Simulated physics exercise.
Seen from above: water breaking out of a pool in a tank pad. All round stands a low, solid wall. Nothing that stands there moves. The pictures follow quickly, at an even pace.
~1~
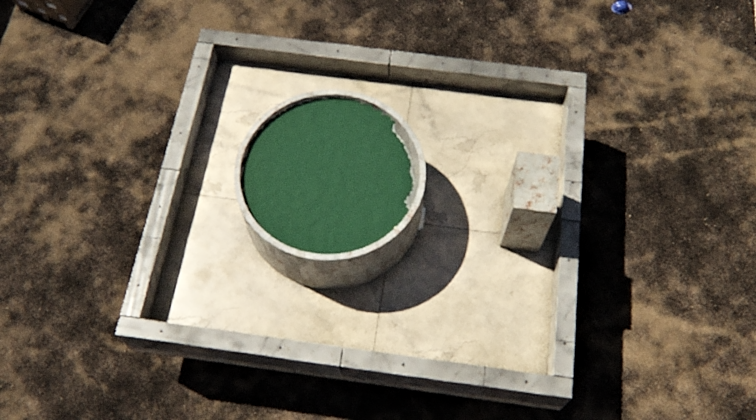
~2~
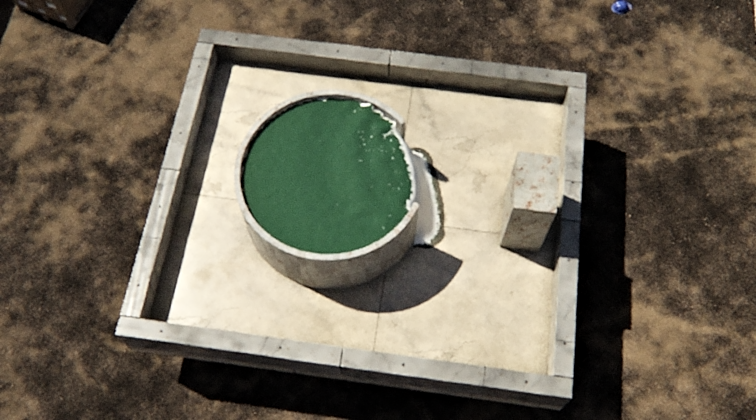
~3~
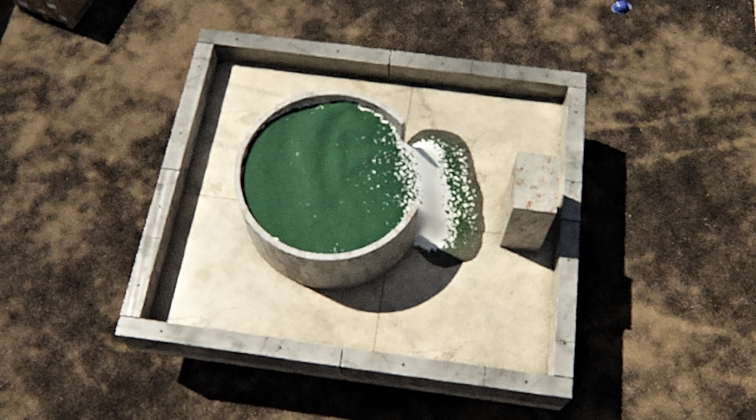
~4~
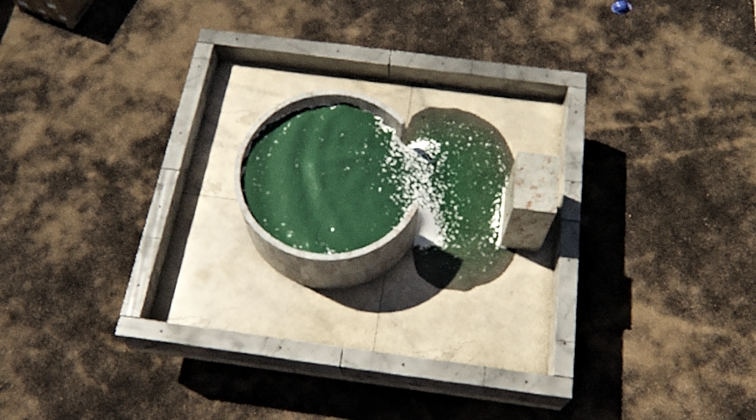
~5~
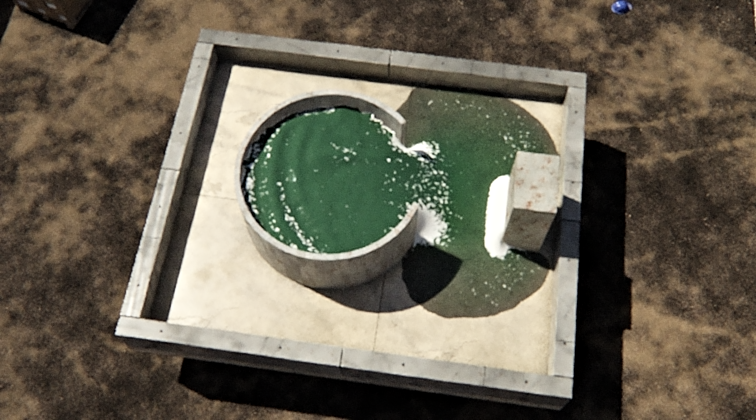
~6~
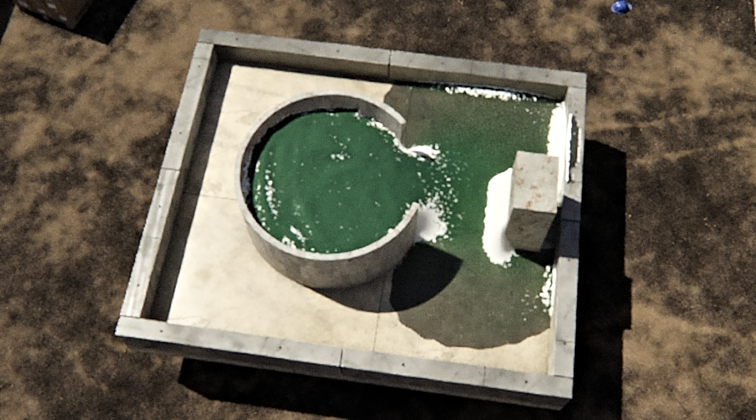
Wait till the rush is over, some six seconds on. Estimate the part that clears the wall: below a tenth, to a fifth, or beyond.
Over the wall goes less than a tenth.
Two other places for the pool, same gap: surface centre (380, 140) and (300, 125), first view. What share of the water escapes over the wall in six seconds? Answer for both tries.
Near 16 and 12 in a hundred.
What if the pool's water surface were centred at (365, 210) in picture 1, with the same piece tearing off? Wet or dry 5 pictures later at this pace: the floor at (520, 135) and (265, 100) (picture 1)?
One after the other: Covered, clear.
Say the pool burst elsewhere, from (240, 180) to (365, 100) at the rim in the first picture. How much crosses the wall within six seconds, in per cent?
Near 16 in a hundred.
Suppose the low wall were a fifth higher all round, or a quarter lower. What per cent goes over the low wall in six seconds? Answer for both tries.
About 4 and 16 per cent.
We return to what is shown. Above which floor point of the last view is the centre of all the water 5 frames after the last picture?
I would point to (406, 200).
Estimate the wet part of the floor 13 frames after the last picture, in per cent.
About 65 per cent.
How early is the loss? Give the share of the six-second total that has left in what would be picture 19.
I make it 85 per cent.
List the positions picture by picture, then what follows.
In the first picture, still water in the pool at (330, 174).
In the second picture, the front is at a hidden place, out from the gap at (417, 187).
In the third picture, the front is at (467, 254), out from the gap at (417, 188).
In the fourth picture, the front is at (489, 130), out from the gap at (416, 189).
In the fifth picture, the front is at (542, 133), out from the gap at (416, 189).
In the sixth picture, the front is at (561, 102), out from the gap at (416, 189).
A moment on, water covers 40 % of the floor; the low wall has let 0 % over.
Next, water covers 40 % of the floor; the low wall has let 1 % over.
Then, water covers 55 % of the floor; the low wall has let 7 % over.
Later, water covers 80 % of the floor; the low wall has let 8 % over.
In the end, water covers 85 % of the floor; the low wall has let 8 % over.
